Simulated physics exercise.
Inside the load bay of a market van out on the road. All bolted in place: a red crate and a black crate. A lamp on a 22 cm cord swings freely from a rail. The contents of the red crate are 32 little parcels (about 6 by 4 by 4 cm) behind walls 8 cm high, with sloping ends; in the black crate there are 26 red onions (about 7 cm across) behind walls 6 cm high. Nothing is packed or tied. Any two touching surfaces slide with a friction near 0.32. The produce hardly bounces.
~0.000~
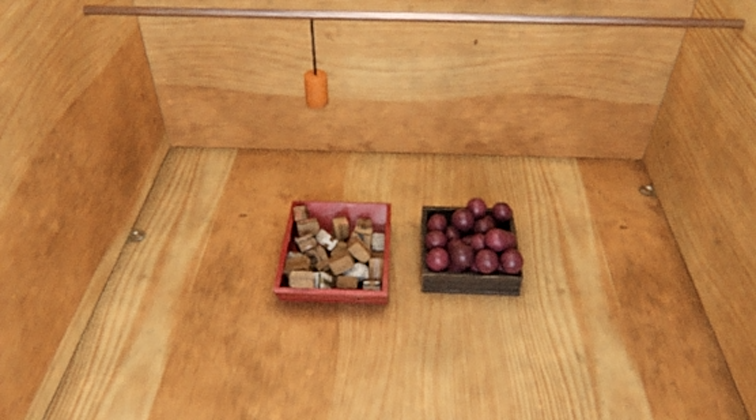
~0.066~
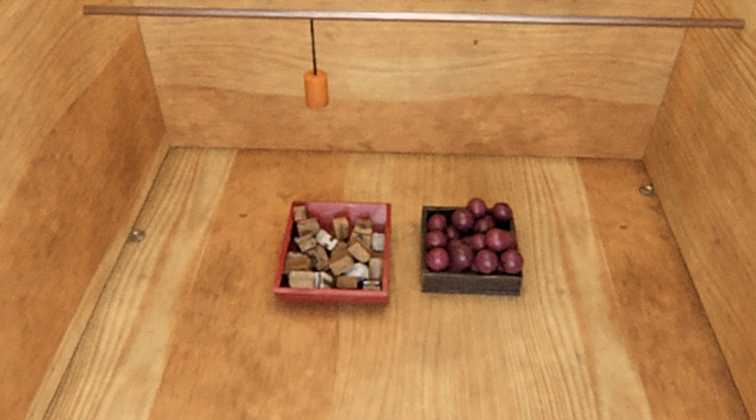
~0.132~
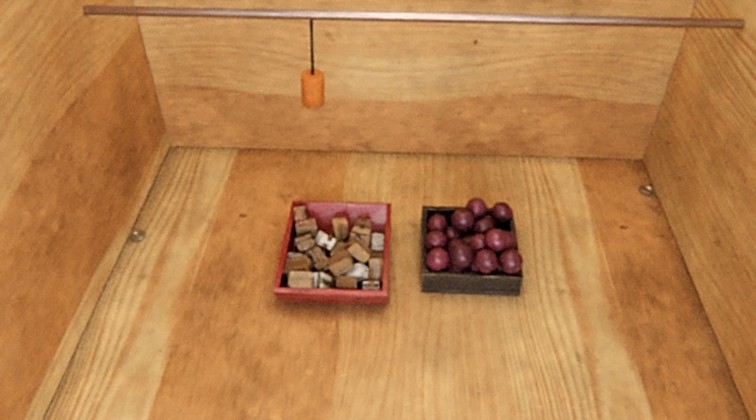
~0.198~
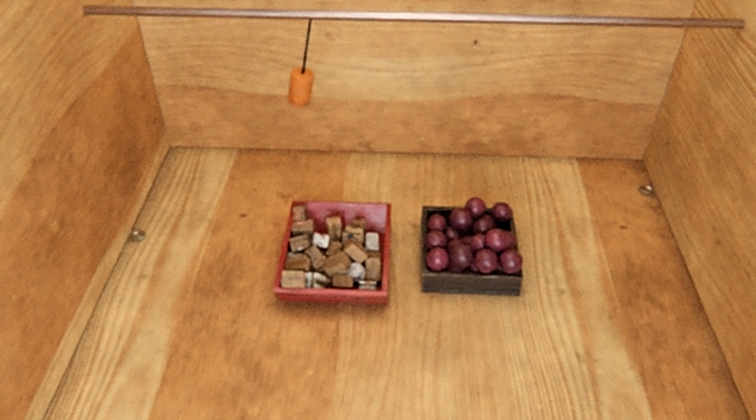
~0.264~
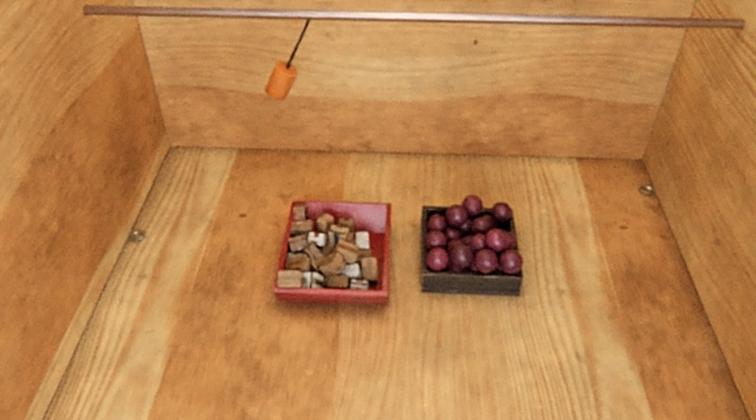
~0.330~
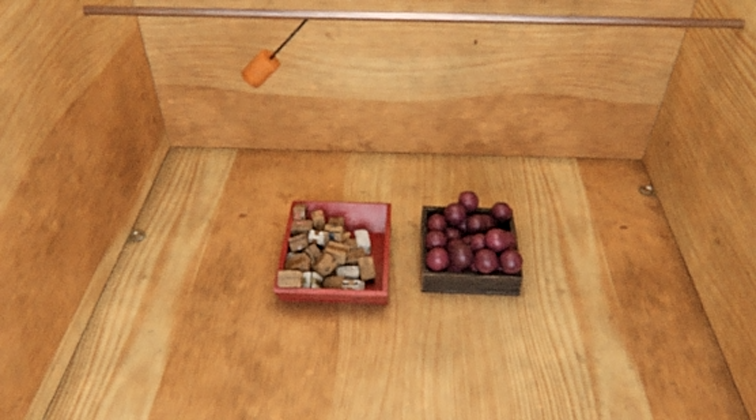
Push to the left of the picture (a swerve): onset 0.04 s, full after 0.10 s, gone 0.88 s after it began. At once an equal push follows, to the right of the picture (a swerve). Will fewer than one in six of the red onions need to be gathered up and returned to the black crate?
No - the load is going to lose a fraction above one in six.
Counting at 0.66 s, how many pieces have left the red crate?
At that moment the red crate count out stands near 0.
After 0.66 s, 0 of 32 out of the red crate and 2 of 26 out of the black crate.
After 1.08 s, 0 of 32 out of the red crate and 2 of 26 out of the black crate.
After 1.65 s, 0 of 32 out of the red crate and 11 of 26 out of the black crate.
Final count (at 2.40 s), 0 of 32 out of the red crate and 11 of 26 out of the black crate. Asked share, 11 of 26, 42 per cent.
